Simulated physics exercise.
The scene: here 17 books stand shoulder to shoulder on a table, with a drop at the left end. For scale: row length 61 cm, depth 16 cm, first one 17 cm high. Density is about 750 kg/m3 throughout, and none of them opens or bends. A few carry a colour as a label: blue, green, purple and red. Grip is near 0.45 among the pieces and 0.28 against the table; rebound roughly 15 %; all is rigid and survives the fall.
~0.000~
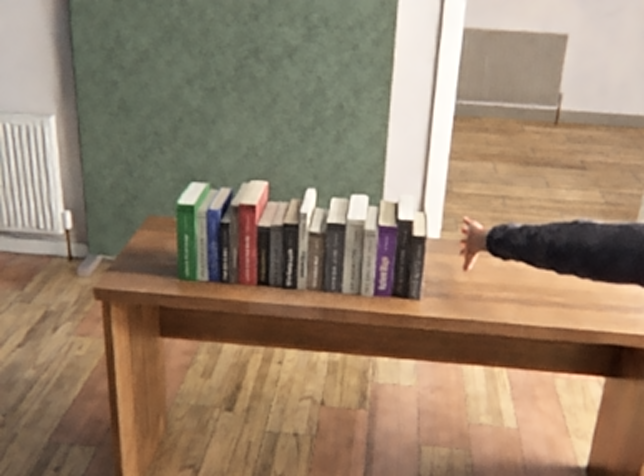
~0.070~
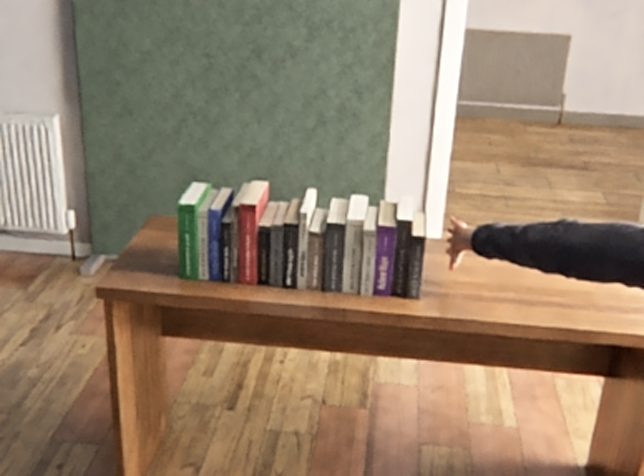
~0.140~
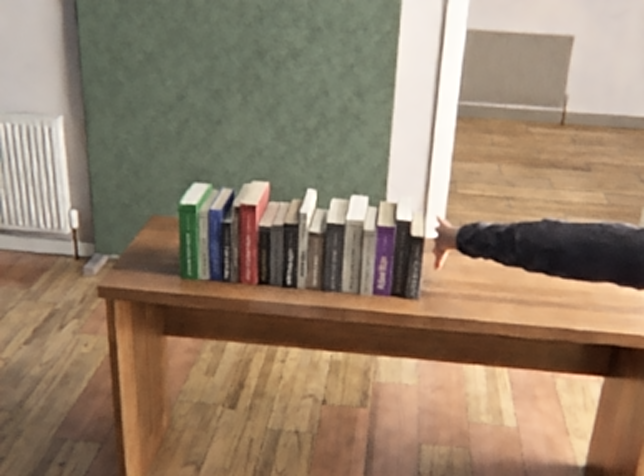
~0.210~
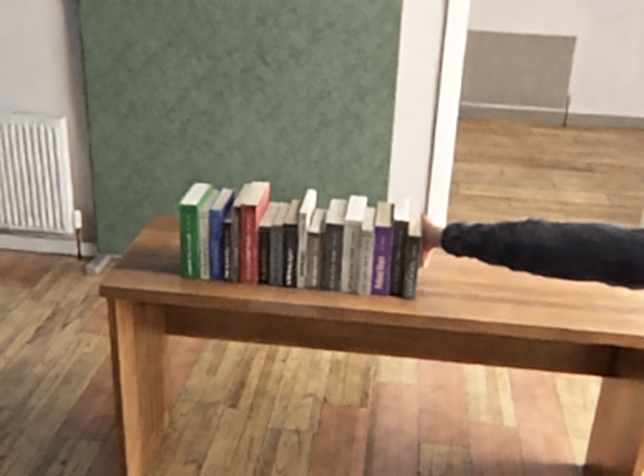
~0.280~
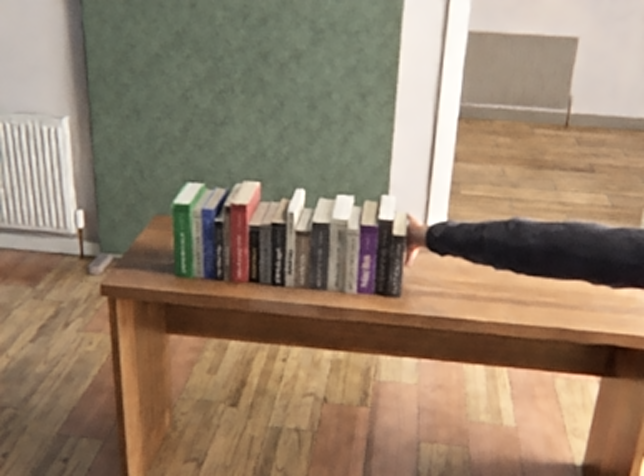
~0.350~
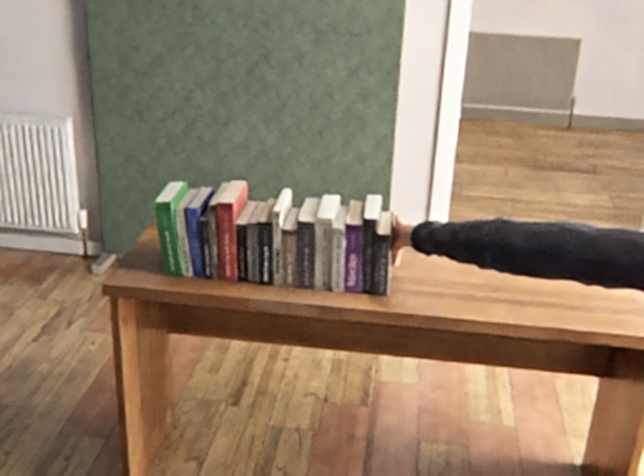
On a wooden table in a room with a plank floor, a dark-sleeved arm reaches in from the right and pushes the end of a row of upright books, sliding the row left as the green book leans slightly leftward.
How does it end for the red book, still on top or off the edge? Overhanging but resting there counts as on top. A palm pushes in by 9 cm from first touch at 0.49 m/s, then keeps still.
That book remains on top.
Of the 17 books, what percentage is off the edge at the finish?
Roughly 5 per cent of them.
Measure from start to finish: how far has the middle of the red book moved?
About 15 cm.
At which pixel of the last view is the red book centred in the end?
Near (194, 233).
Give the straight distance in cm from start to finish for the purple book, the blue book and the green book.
Moved: Purple 10, blue 20, green 90.
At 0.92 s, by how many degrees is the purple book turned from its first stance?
About 15°.
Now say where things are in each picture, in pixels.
In the first frame (places mark the middle of the side facing us; the camera moves round a little), hand (478, 239) 10 cm from the first; red book (248, 245); blue book (214, 247); green book (186, 243); nothing disturbed.
The second frame shows hand (463, 239) 6 cm from the first; red book (248, 245).
The third frame shows hand (448, 238) 29 mm from the first; red book (249, 245).
The fourth frame shows hand (433, 237) 5 mm in; red book (249, 245).
The fifth frame shows hand (418, 236) 39 mm in; red book (240, 244) shifted 23 mm; purple book (367, 260) shifted 36 mm; 17 disturbed, none off the edge.
The sixth frame shows hand (404, 235) 7 cm in; red book (227, 242) shifted 58 mm; green book (168, 240) leaning 7°; blue book (196, 243) leaning 3°; 17 disturbed, none off the edge.
After 0.41 s, none of the 17 books off the edge, 17 disturbed; red book leaning 5°; green book leaning 11°.
After 0.52 s, none of the 17 books off the edge, 17 disturbed; red book leaning 18°; green book leaning 29°.
After 0.92 s, 1 of the 17 books off the edge; red book leaning 44°; green book upside down.
At rest (1.3 s), 1 of the 17 books off the edge; red book leaning 46°; green book on its side; blue book leaning 68°. As the last picture would show them, middles, red book near (194, 233), green book near (79, 463).
